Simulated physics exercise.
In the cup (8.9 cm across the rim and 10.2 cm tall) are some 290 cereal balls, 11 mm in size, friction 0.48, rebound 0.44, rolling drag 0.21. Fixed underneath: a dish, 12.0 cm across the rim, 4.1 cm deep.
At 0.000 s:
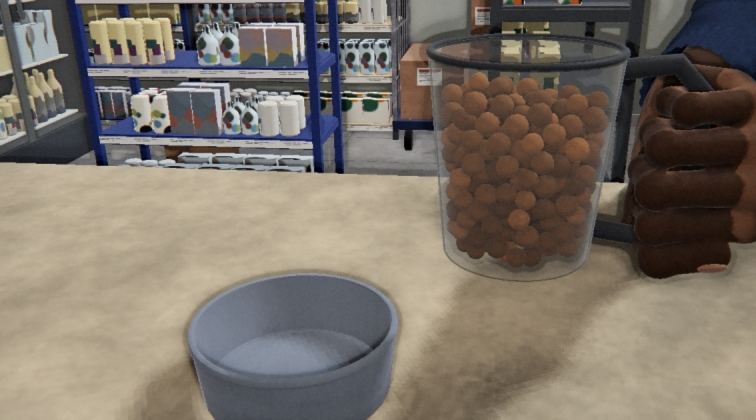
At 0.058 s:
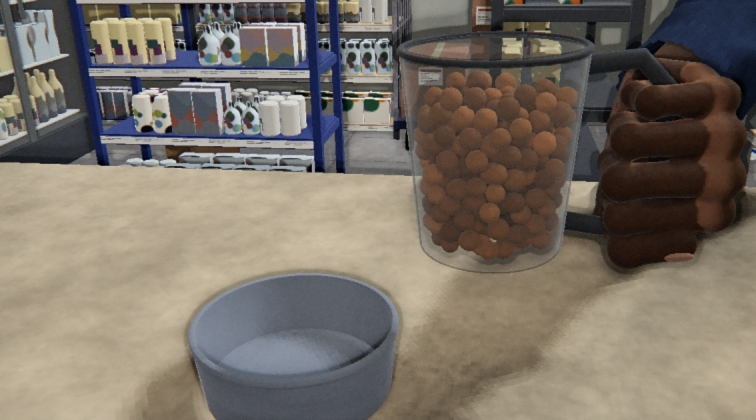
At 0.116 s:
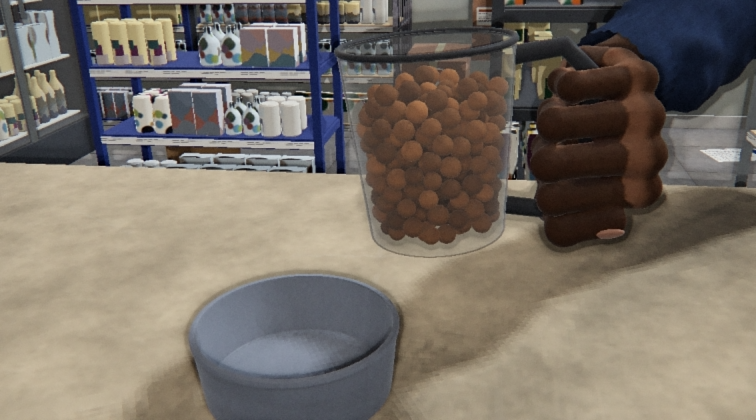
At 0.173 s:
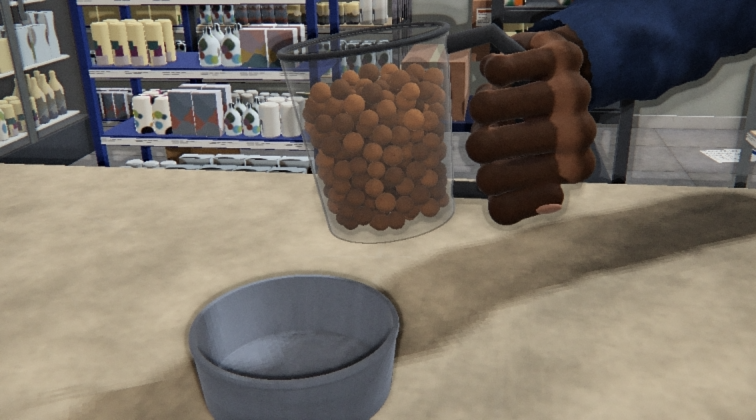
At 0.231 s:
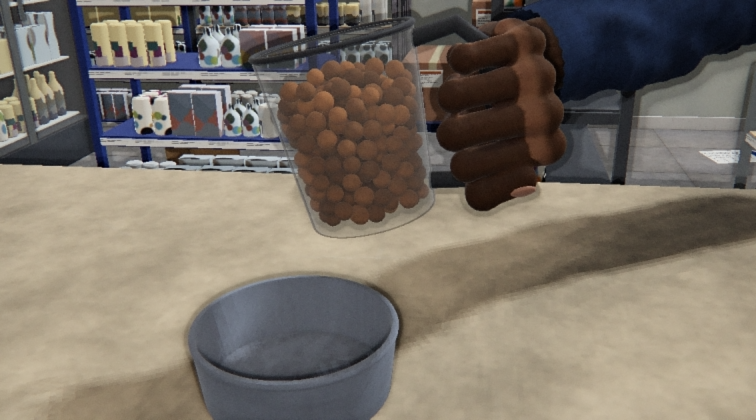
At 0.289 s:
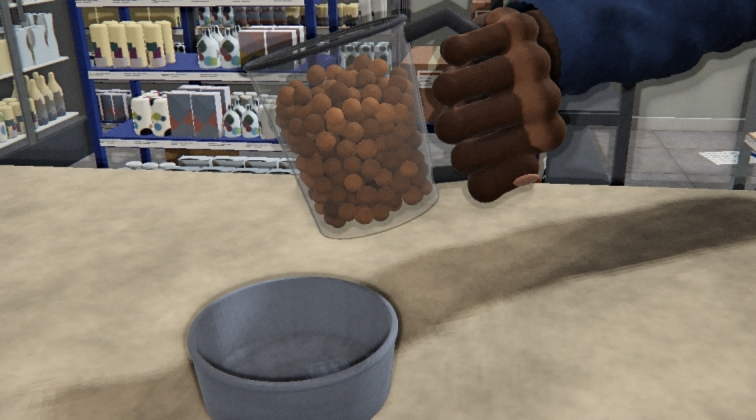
Clear cup of brown balls moving left above a counter in a gloved hand, then tilting left near a grey dish.
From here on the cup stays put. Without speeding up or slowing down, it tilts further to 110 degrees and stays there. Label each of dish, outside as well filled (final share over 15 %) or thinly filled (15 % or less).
Dish: Well filled, outside: Well filled.
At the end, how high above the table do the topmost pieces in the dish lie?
5.0 cm.
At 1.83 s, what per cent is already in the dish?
By then, close to 25 per cent is in.
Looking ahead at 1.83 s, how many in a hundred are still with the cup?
45 percent, roughly.
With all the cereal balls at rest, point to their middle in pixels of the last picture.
Near (248, 342).
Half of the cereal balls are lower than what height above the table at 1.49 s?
Around 14 cm above the table.
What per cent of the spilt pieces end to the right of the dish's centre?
About 0 per cent.
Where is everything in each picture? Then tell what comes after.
Cup at (523, 104); tilt 0 degrees; moved 0.0 cm; lip at (432, 49); top of the load at (499, 89); dish at (294, 320), in the first picture.
Cup at (492, 100); tilt 1 degrees; moved 1.6 cm; lip at (403, 48); top of the load at (507, 84), in the second picture.
Cup at (429, 91); tilt 4 degrees; moved 5.1 cm; lip at (342, 48); top of the load at (478, 82), in the third picture.
Cup at (370, 82); tilt 8 degrees; moved 8.5 cm; low side left; lip at (285, 51); top of the load at (415, 74), in the fourth picture.
Cup at (341, 78); tilt 12 degrees; moved 10.2 cm; low side left; lip at (259, 56); top of the load at (358, 70), in the fifth picture.
Cup at (336, 77); tilt 16 degrees; moved 10.2 cm; low side left; lip at (254, 64); top of the load at (316, 74); dish at (294, 323). It turns about 70 degrees a second, in the sixth picture.
After 0.75 s, tilt 49 degrees; cup 100 %; middle of all pieces near (359, 138).
After 1.14 s, tilt 76 degrees; cup 100 %; middle of all pieces near (357, 137).
Then, at 1.49 s, tilt 101 degrees; cup 90 %, dish 5 %; middle of all pieces near (345, 155).
After 1.83 s, tilt 110 degrees; outside 15 %, cup 45 %, dish 25 %, in the air 15 %; middle of all pieces near (285, 247).
At rest (3.1 s), outside 50 %, cup 0 %, dish 50 %.
